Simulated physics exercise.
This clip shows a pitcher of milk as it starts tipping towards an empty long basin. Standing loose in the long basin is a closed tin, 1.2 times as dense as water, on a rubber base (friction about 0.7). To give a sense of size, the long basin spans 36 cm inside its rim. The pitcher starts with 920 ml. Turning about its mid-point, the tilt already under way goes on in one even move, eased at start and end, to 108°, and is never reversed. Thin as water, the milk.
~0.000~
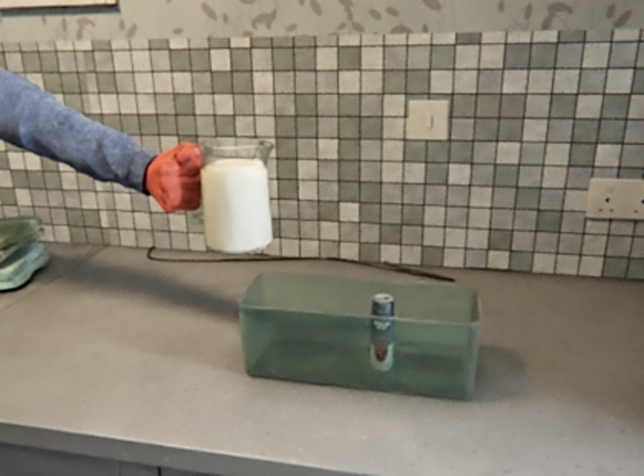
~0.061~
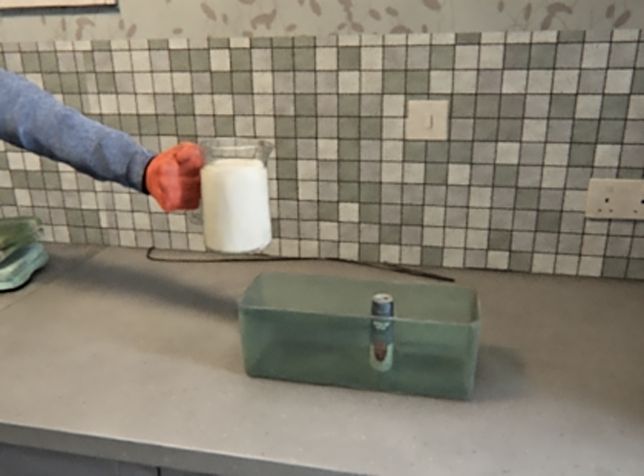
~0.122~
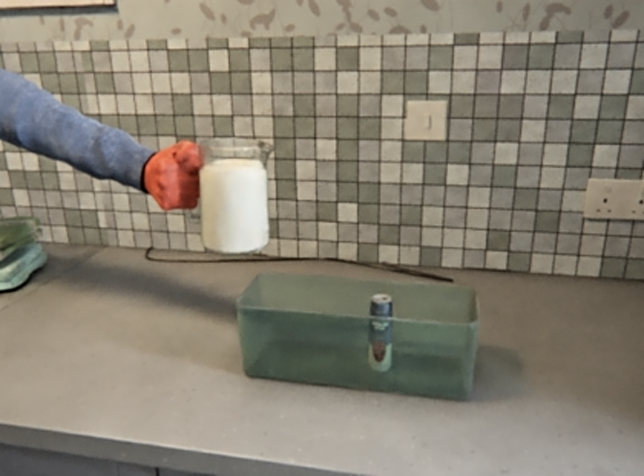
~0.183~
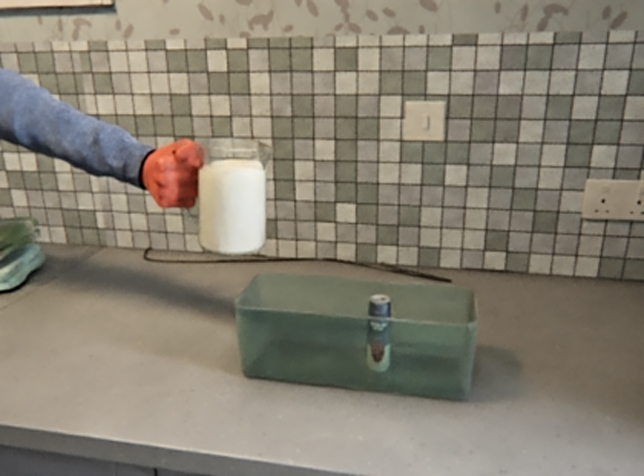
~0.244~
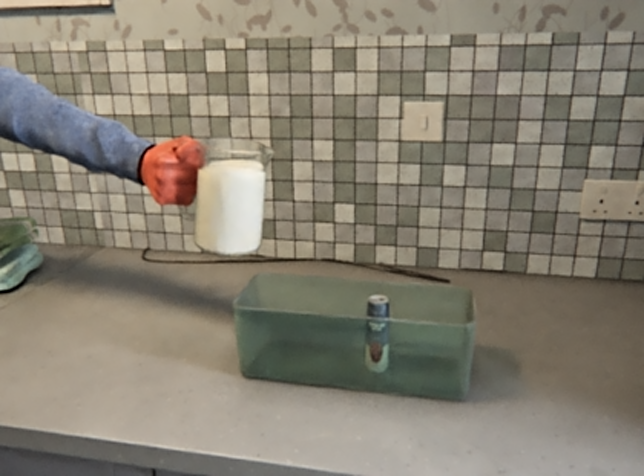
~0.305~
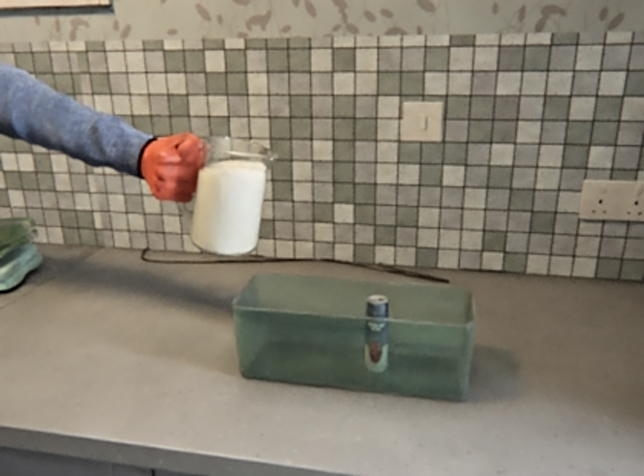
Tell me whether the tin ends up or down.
Looks like it can take it.
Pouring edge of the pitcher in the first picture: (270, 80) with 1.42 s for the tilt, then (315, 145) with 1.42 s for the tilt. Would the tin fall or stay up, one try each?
Run one: It does not tip. Run two: It tumbles.
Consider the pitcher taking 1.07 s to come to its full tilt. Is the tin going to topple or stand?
Result: Tin upright.
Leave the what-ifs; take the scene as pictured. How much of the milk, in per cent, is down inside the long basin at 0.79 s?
Some 1 per cent.
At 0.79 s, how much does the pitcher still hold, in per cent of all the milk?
92 %.
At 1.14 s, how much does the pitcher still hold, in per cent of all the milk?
I reckon near 48 per cent still sits there.
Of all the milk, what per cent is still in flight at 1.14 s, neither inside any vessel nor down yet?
Close to 20 per cent.
By 0.79 s the tilt is 64° and 93 per cent is still to pour; the tin stands where it began.
By 1.14 s the tilt is 98° and 48 per cent is still to pour; the tin stands where it began.
By 1.52 s the tilt is 108° and 6 per cent is still to pour; the tin stands where it began.
By 1.92 s the tilt is 108° and 0 per cent is still to pour; the tin stands where it began.
At rest the tin stands where it began.
